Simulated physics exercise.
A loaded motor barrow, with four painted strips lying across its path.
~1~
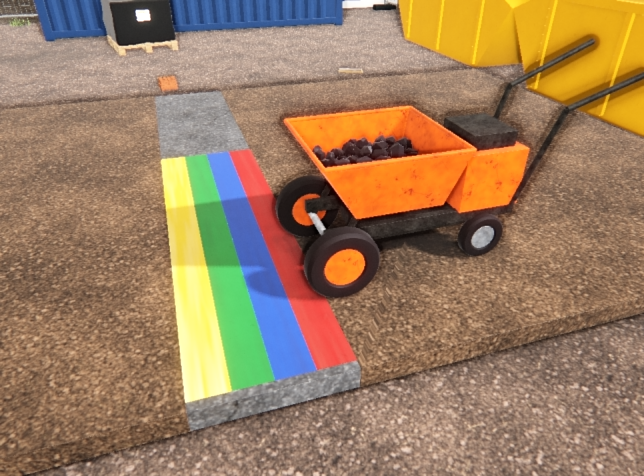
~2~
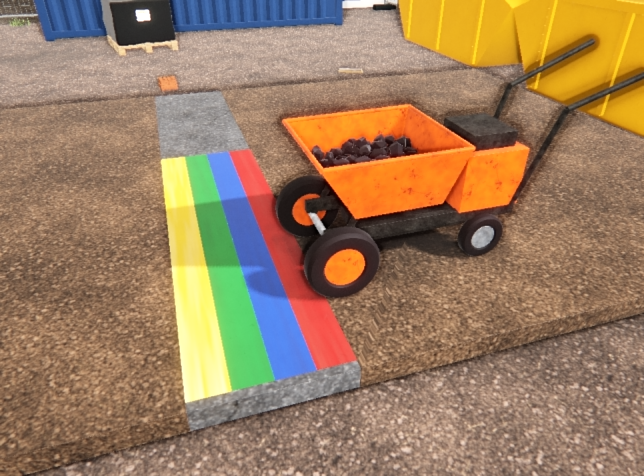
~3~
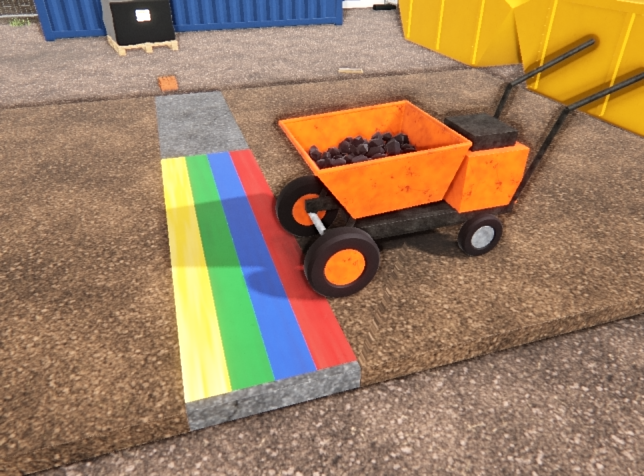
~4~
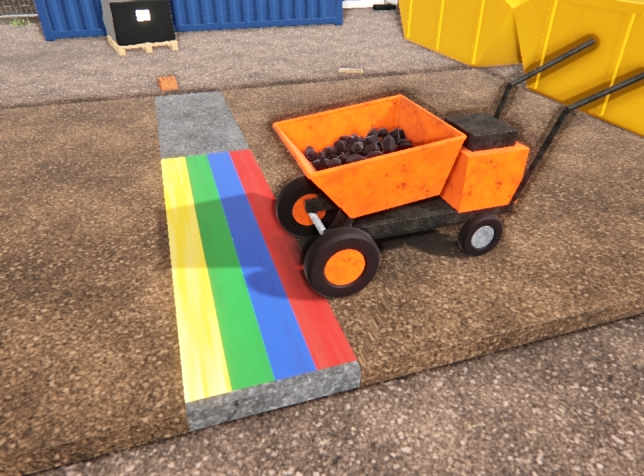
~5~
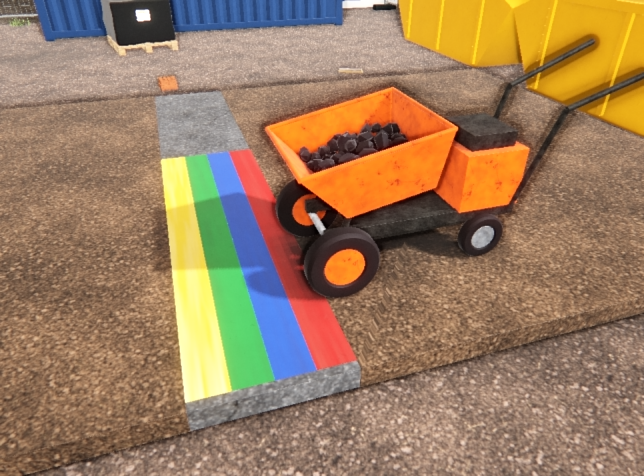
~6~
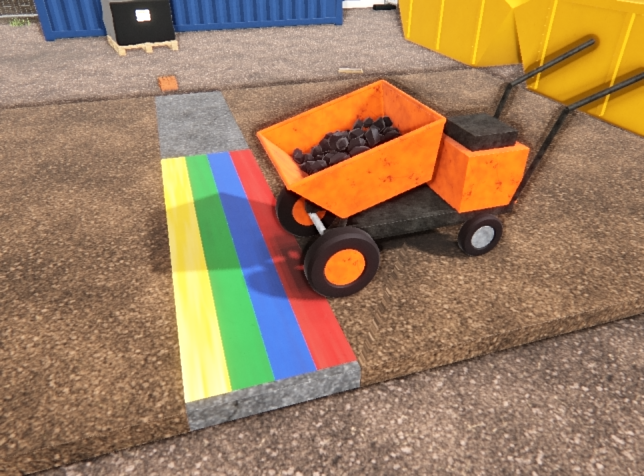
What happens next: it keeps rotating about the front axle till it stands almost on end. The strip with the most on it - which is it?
That is the yellow strip.
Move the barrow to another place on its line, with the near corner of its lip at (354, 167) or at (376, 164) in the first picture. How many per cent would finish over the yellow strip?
30 and 10 percent, in that order.
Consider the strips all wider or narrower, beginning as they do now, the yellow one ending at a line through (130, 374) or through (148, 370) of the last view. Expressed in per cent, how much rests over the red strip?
Shares in order: Close to 0 %; close to 0 %.
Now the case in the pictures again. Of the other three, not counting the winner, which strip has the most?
Next in line comes that green strip.
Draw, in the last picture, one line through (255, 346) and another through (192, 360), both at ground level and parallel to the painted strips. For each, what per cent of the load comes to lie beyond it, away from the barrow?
I'd say about 80 and about 30 in a hundred.
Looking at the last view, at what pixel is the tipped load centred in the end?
Last view, resting centre - approx. (193, 278).
Shortly afterwards, skip tipped steeply; the whole lot in the skip.
Next, skip tipped right over; all but a few in the skip; a little over the green strip; only a few over the yellow strip.
Some moments later, skip tipped right over; near a quarter in the skip; only a few over the blue strip; near a quarter over the green strip; near a third over the yellow strip; near a quarter off the paint.
In the end, skip tipped right over; near a quarter in the skip; none at all over the red strip; only a few over the blue strip; near a quarter over the green strip; near a third over the yellow strip; near a quarter off the paint.
